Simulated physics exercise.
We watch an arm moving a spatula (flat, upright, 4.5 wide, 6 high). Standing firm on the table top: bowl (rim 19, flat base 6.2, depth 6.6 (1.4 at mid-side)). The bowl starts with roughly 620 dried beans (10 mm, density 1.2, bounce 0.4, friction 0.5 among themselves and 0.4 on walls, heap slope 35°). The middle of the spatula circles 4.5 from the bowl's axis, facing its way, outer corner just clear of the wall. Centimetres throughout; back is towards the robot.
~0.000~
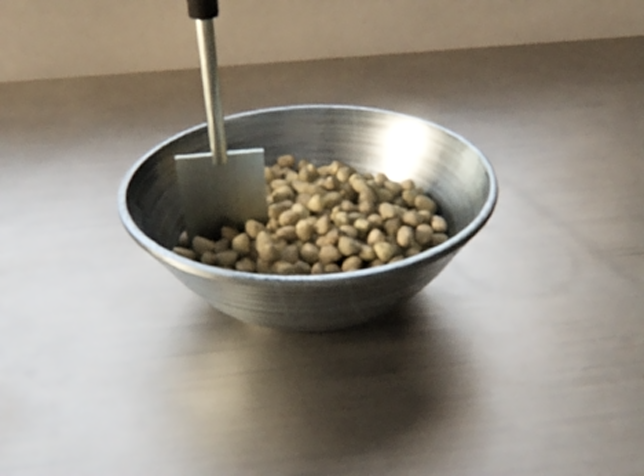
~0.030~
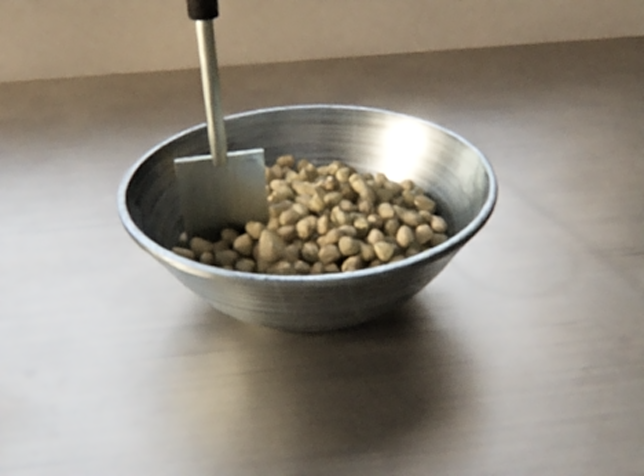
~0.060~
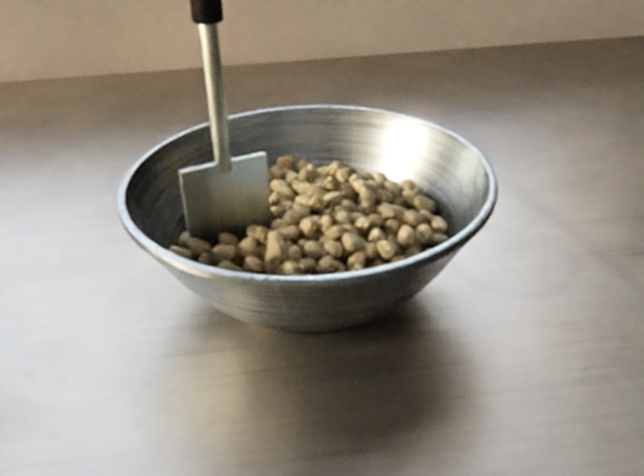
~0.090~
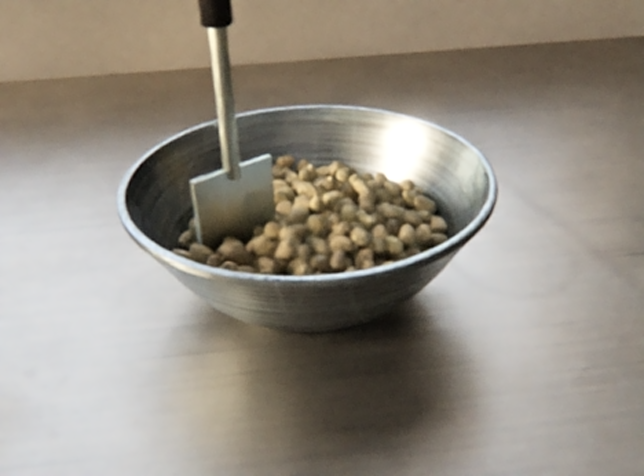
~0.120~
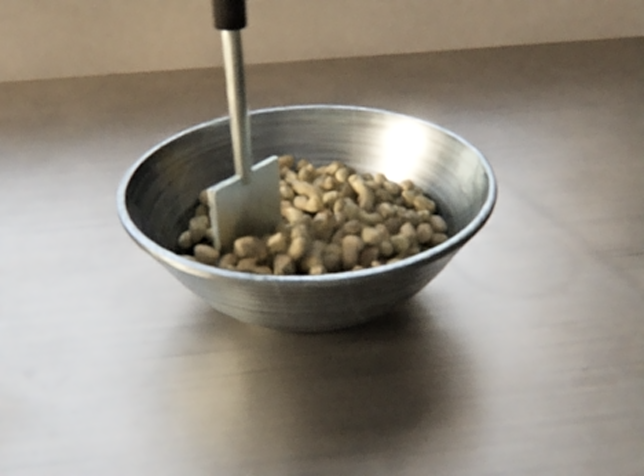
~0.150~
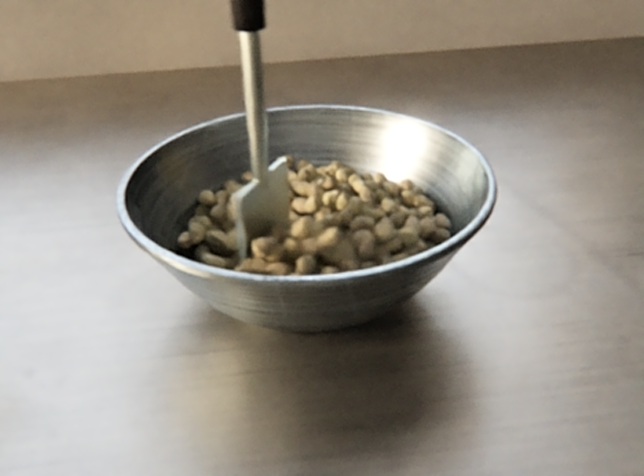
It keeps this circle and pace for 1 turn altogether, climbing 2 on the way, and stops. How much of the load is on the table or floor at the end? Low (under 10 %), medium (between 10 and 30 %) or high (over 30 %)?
A low share, under 10 %, ends on the table or floor.
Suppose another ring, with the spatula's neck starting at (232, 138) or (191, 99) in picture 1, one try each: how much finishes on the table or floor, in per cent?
About 5 and 0 per cent.
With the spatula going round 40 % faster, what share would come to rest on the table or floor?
It would be near 10 per cent.
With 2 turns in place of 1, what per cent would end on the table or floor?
In that case some 10 per cent.
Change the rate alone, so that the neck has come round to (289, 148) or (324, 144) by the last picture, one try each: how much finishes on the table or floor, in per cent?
About 10 and 15 per cent.
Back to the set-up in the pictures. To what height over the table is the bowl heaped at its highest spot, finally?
Some 6.5 cm.
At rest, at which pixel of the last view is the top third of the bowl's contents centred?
At about (261, 216).
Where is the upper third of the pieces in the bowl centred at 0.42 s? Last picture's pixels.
Around (391, 176).
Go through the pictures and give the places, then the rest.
In the first picture, the spatula neck at (216, 126), 0° round; upper third of the load around (318, 218), from x 185 to 440, top at y 160; 623 in the bowl.
In the second picture, the spatula neck at (216, 128), 5° round; upper third of the load around (317, 218), from x 180 to 440, top at y 160.
In the third picture, the spatula neck at (220, 134), 17° round; upper third of the load around (312, 220), from x 180 to 440, top at y 160.
In the fourth picture, the spatula neck at (229, 140), 30° round; upper third of the load around (311, 224), from x 180 to 440, top at y 160.
In the fifth picture, the spatula neck at (242, 144), 43° round; upper third of the load around (316, 225), from x 185 to 440, top at y 160.
In the sixth picture, the spatula neck at (259, 147), 56° round; upper third of the load around (325, 226), from x 185 to 445, top at y 160; 623 in the bowl.
After 0.42 s, 174° round, highest piece 9 above the table; 621 in the bowl, 2 in flight or on the tool.
After 0.70 s, 292° round, highest piece 8 above the table; 602 in the bowl, 21 on the table or floor.
After 1.03 s, 0° round, highest piece 7 above the table; 597 in the bowl, 26 on the table or floor.
After 1.73 s, 0° round, highest piece 7 above the table; 597 in the bowl, 26 on the table or floor.
In the end, 597 in the bowl, 26 on the table or floor. That is 4 % on the table or floor.
